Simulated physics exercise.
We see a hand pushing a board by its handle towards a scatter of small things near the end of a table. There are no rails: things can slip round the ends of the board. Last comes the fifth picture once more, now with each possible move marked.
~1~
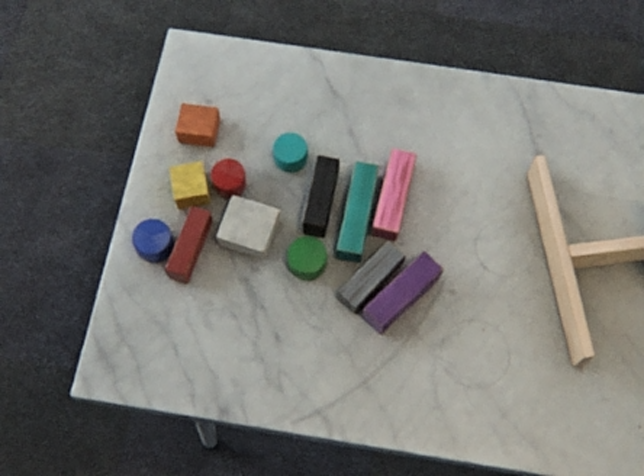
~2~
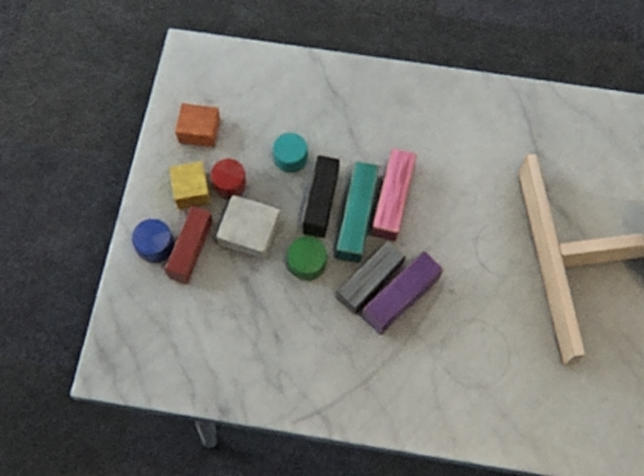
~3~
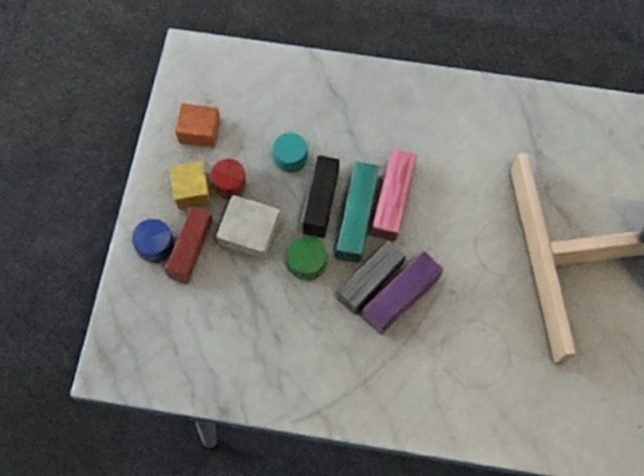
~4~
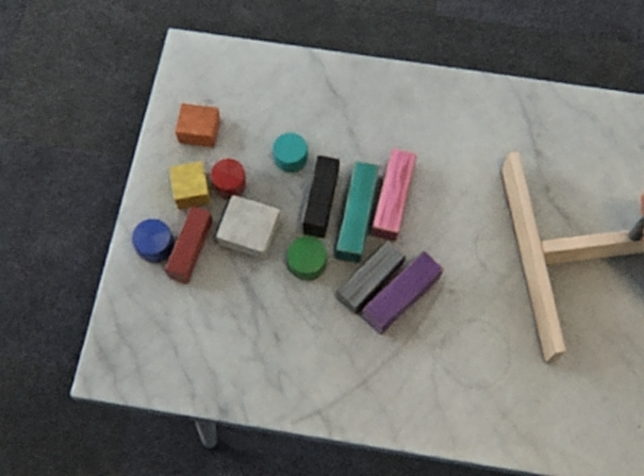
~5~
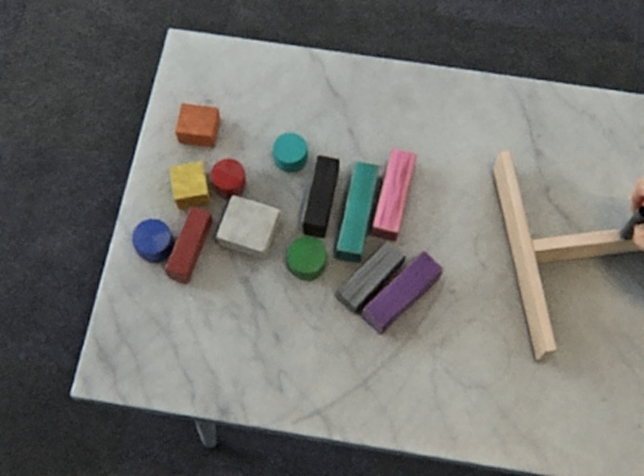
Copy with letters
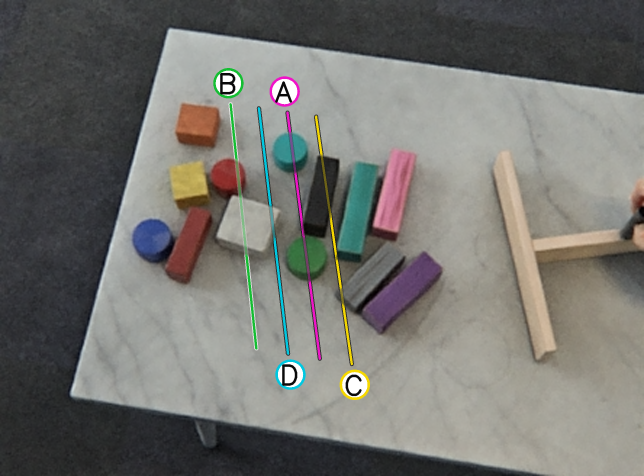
A wooden T-shaped pusher sliding slowly left across a marble tabletop while colourful blocks, sticks and round pieces lie still.
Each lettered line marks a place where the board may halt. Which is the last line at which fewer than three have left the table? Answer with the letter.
The farthest such stop is B.
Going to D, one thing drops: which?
It is the blue tin.
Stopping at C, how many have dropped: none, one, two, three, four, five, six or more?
In all, none.
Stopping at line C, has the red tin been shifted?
No.
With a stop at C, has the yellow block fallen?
No.
On the marked copy, A at (303, 229); B at (243, 220); C at (333, 233); D at (272, 224).
With B. Early on, board (425, 231); purple bar (387, 297); pink stick (388, 196).
Further on, board (324, 215); blue tin (136, 242); red bar (166, 250).
At the end, board (245, 204); blue tin over the edge; yellow block over the edge; two fallen.
As for the rest, A is within the limit but short; C is within the limit but short; D is within the limit but short.
